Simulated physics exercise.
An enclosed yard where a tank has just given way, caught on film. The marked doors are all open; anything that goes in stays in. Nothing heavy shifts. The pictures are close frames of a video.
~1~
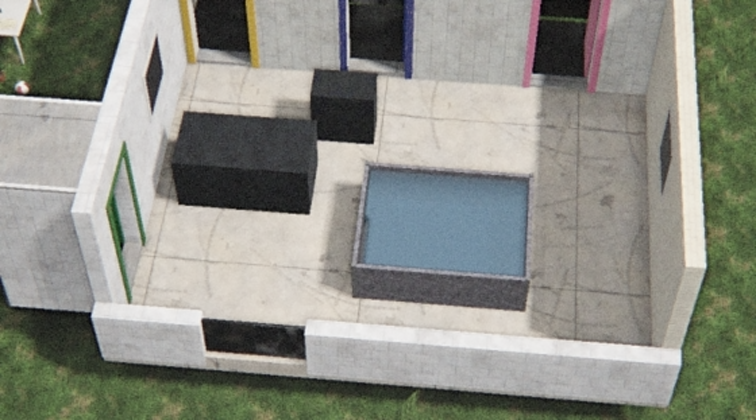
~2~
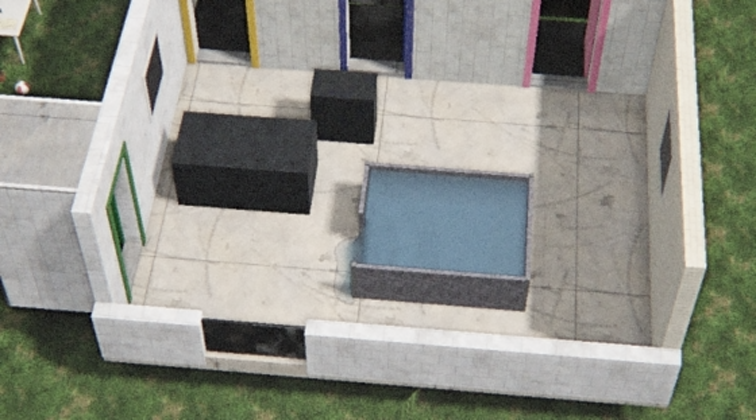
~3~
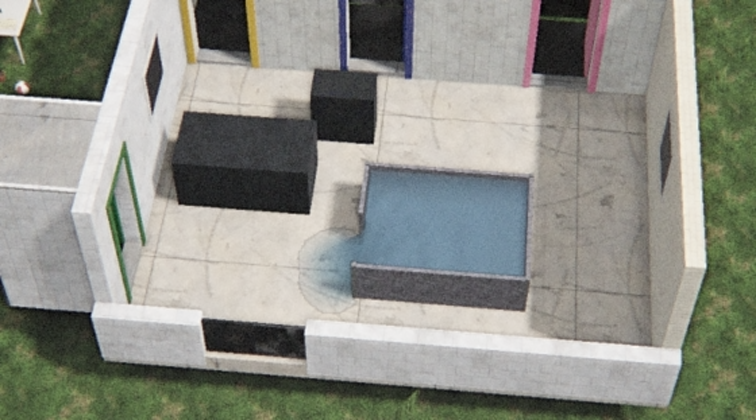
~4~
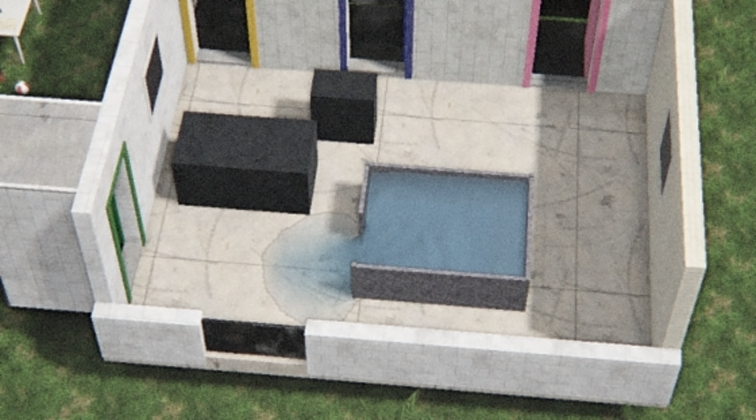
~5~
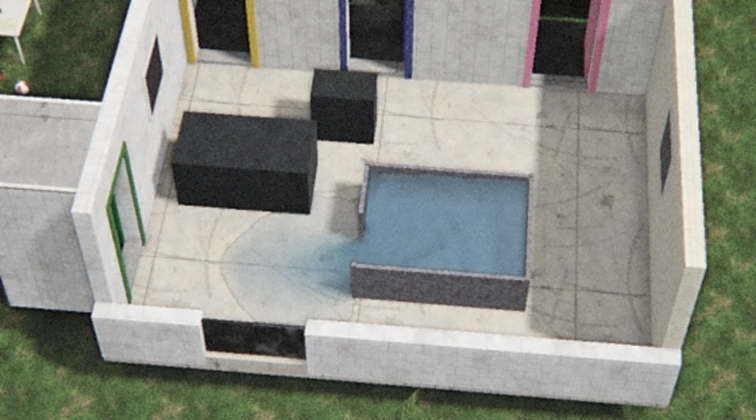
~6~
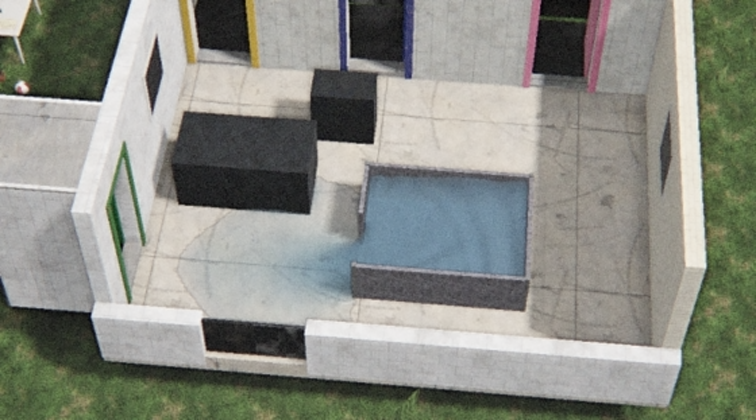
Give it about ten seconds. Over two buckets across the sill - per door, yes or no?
Pink door no, yellow door yes, blue door no, green door yes.
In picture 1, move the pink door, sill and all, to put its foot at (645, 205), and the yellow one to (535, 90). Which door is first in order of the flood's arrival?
Answer: The green-painted one.
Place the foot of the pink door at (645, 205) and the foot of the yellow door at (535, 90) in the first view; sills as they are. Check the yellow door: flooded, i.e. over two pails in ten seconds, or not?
Well, the yellow one simply keeps within it.
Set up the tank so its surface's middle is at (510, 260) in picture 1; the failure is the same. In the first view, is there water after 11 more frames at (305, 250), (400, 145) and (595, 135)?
In the order asked: Reached by the flood, not reached, not reached.
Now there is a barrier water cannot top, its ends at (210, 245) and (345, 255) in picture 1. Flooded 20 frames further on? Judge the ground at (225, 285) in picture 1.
My call for that point: Waterlogged.
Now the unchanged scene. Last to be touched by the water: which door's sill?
Looks like the door marked pink.
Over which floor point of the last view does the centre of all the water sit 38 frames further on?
It's close to (317, 254).
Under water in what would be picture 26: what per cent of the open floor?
Roughly 30 per cent.
A moment on, water covers 25 % of the floor; the pink door not reached, the yellow door not reached, the blue door not reached, the green door under two buckets in.
Next, water covers 25 % of the floor; the pink door not reached, the yellow door not reached, the blue door not reached, the green door far over two buckets in.
Then, water covers 30 % of the floor; the pink door not reached, the yellow door under two buckets in, the blue door not reached, the green door far over two buckets in.
Later, water covers 50 % of the floor; the pink door not reached, the yellow door over two buckets in, the blue door wet at the sill, nothing in, the green door far over two buckets in.
In the end, water covers 85 % of the floor; the pink door wet at the sill, nothing in, the yellow door over two buckets in, the blue door wet at the sill, nothing in, the green door far over two buckets in.
